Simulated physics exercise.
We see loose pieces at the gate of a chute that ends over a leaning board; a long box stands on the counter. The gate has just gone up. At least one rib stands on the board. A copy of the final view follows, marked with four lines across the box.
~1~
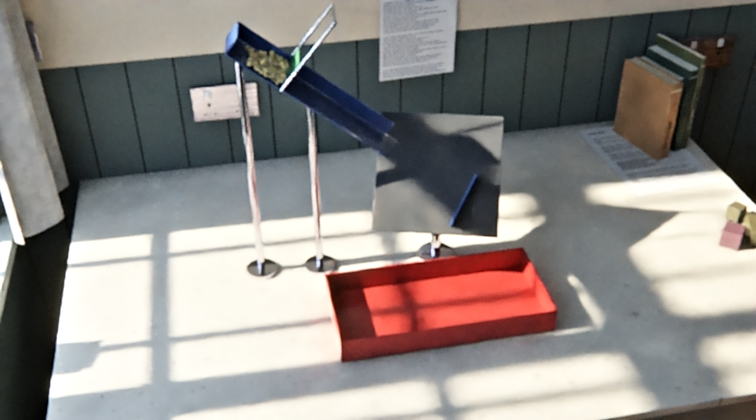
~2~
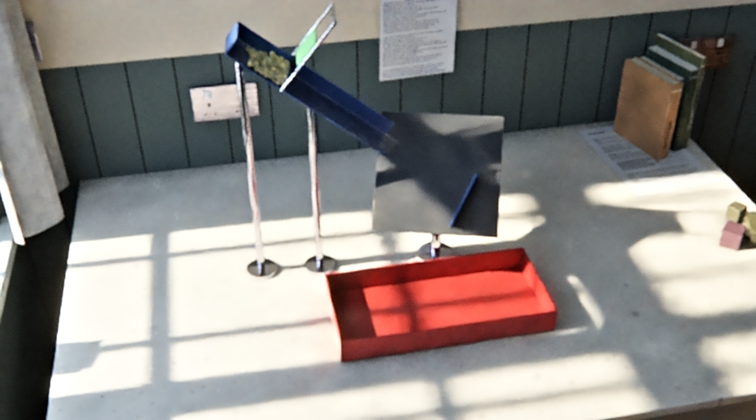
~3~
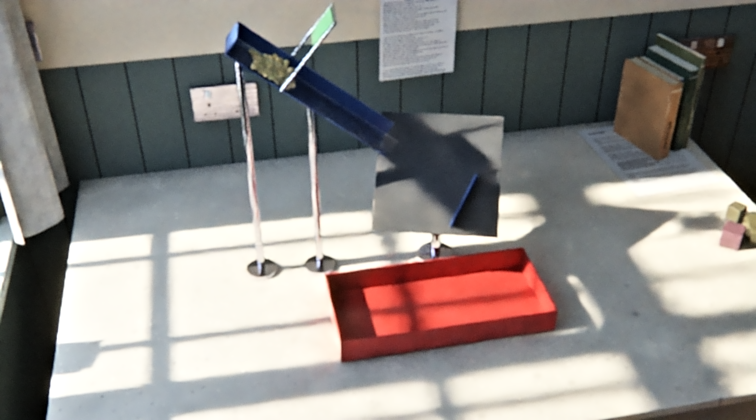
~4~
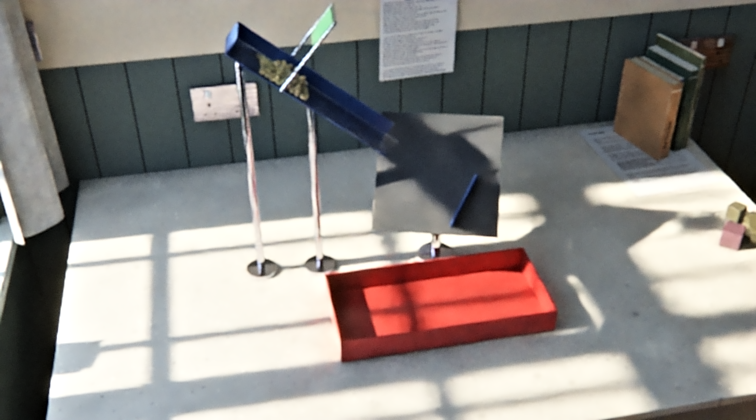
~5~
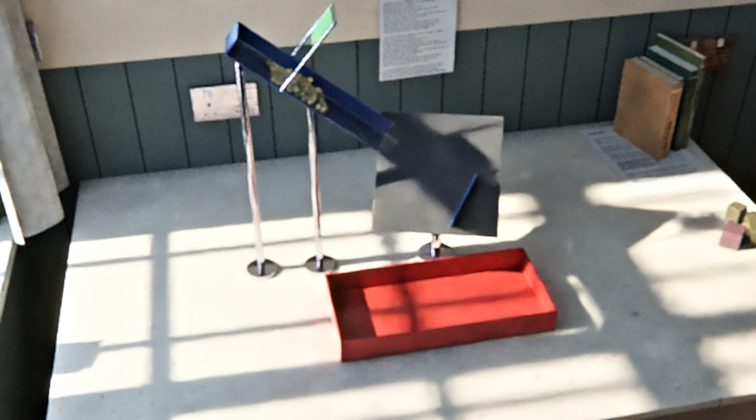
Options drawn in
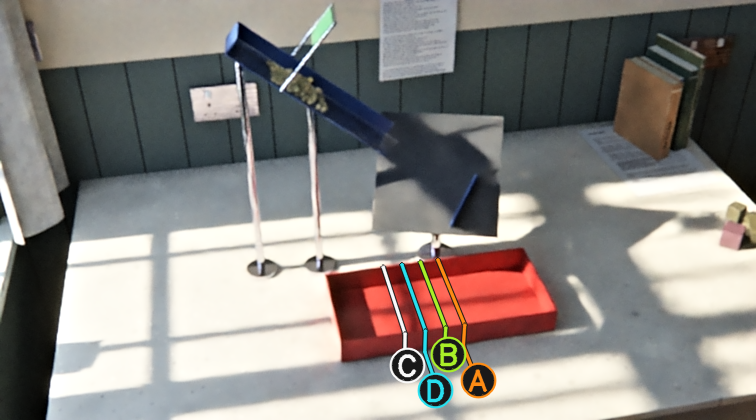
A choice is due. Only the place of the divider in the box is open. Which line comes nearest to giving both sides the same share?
B beats the others.
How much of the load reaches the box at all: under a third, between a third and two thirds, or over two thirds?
Over two thirds.
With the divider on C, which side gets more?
More lands on the right.
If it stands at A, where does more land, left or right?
The left side.
On the marked copy, line A crosses the front rim at (464, 324); line B crosses the front rim at (445, 327); line C crosses the front rim at (404, 333); line D crosses the front rim at (425, 330).
With A, of what is caught, all but a few on the left of the divider, a small share on the right.
With B, of what is caught, close to half on the left of the divider, close to half on the right.
With C, of what is caught, only a few on the left of the divider, all but a few on the right.
With D, of what is caught, a small share on the left of the divider, all but a few on the right.
